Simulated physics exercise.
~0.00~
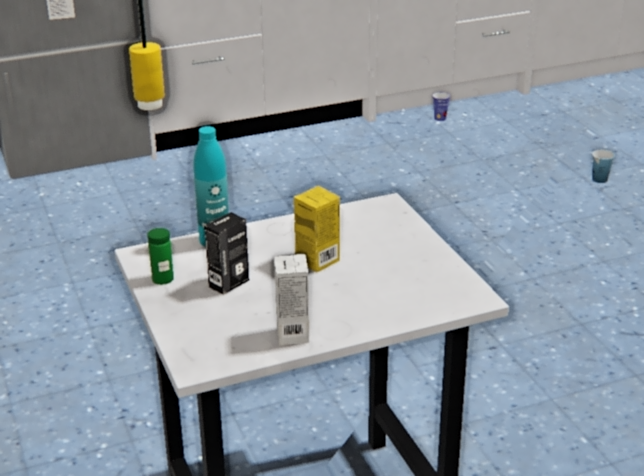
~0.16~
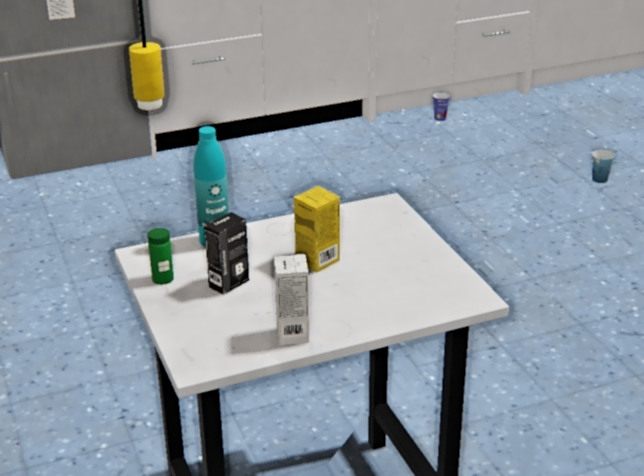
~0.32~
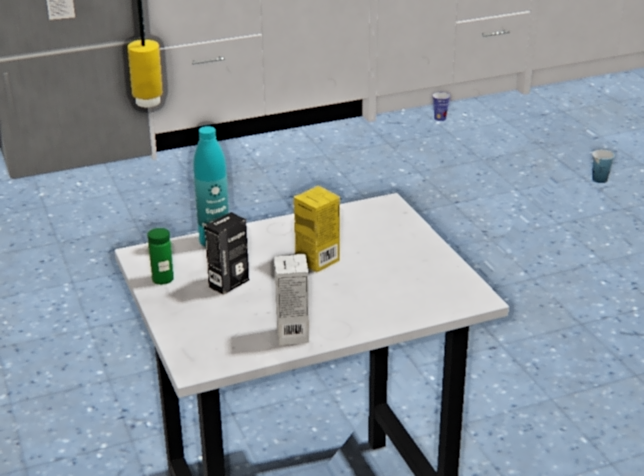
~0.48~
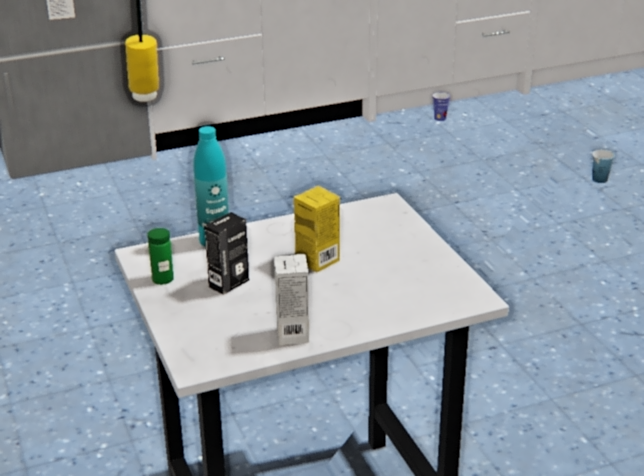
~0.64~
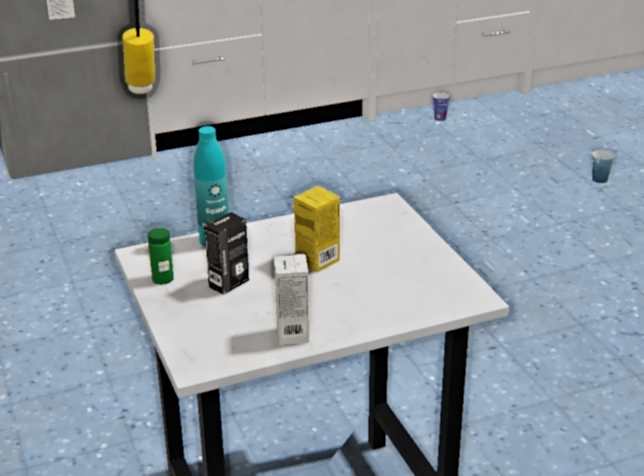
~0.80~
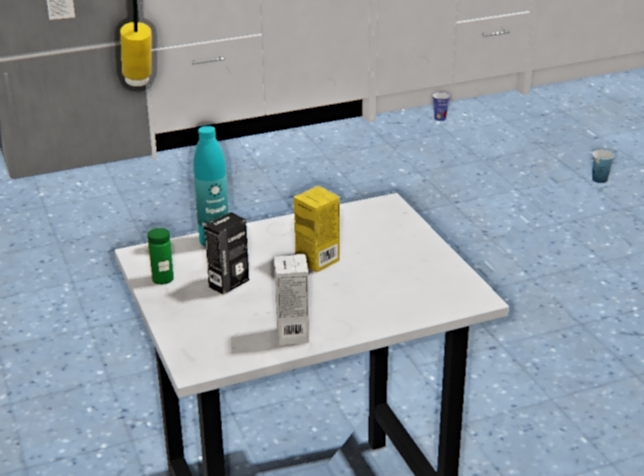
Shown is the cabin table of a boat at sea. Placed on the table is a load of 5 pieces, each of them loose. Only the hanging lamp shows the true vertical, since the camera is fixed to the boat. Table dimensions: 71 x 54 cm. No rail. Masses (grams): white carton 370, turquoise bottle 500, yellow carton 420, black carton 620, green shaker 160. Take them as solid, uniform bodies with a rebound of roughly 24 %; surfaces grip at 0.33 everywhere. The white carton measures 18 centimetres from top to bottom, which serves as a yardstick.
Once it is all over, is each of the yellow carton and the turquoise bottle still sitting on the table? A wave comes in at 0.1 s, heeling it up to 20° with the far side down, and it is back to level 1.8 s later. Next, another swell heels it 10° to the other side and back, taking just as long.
Yellow carton: Yes, turquoise bottle: No.
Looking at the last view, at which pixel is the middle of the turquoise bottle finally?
Roughly (150, 298).
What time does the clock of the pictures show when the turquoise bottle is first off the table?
That comes at close to 1.2 seconds.
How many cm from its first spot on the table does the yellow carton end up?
Some 4 cm.
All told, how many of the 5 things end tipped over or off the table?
The count comes out at 1.
After 1.30 s, heel 15°, far side down; turquoise bottle now off the table; yellow carton slid 3 cm near (312, 223); black carton slid 4 cm.
After 1.50 s, heel 8°, far side down; yellow carton slid 4 cm near (312, 222); black carton slid 5 cm; white carton slid 4 cm.
After 1.80 s, boat level; yellow carton slid 4 cm near (312, 222); black carton slid 5 cm; white carton slid 4 cm.
At rest (4.2 s), off the table, turquoise bottle; the other 4 in place, give or take 5 cm. In the last view, yellow carton near (312, 222), turquoise bottle near (150, 298).
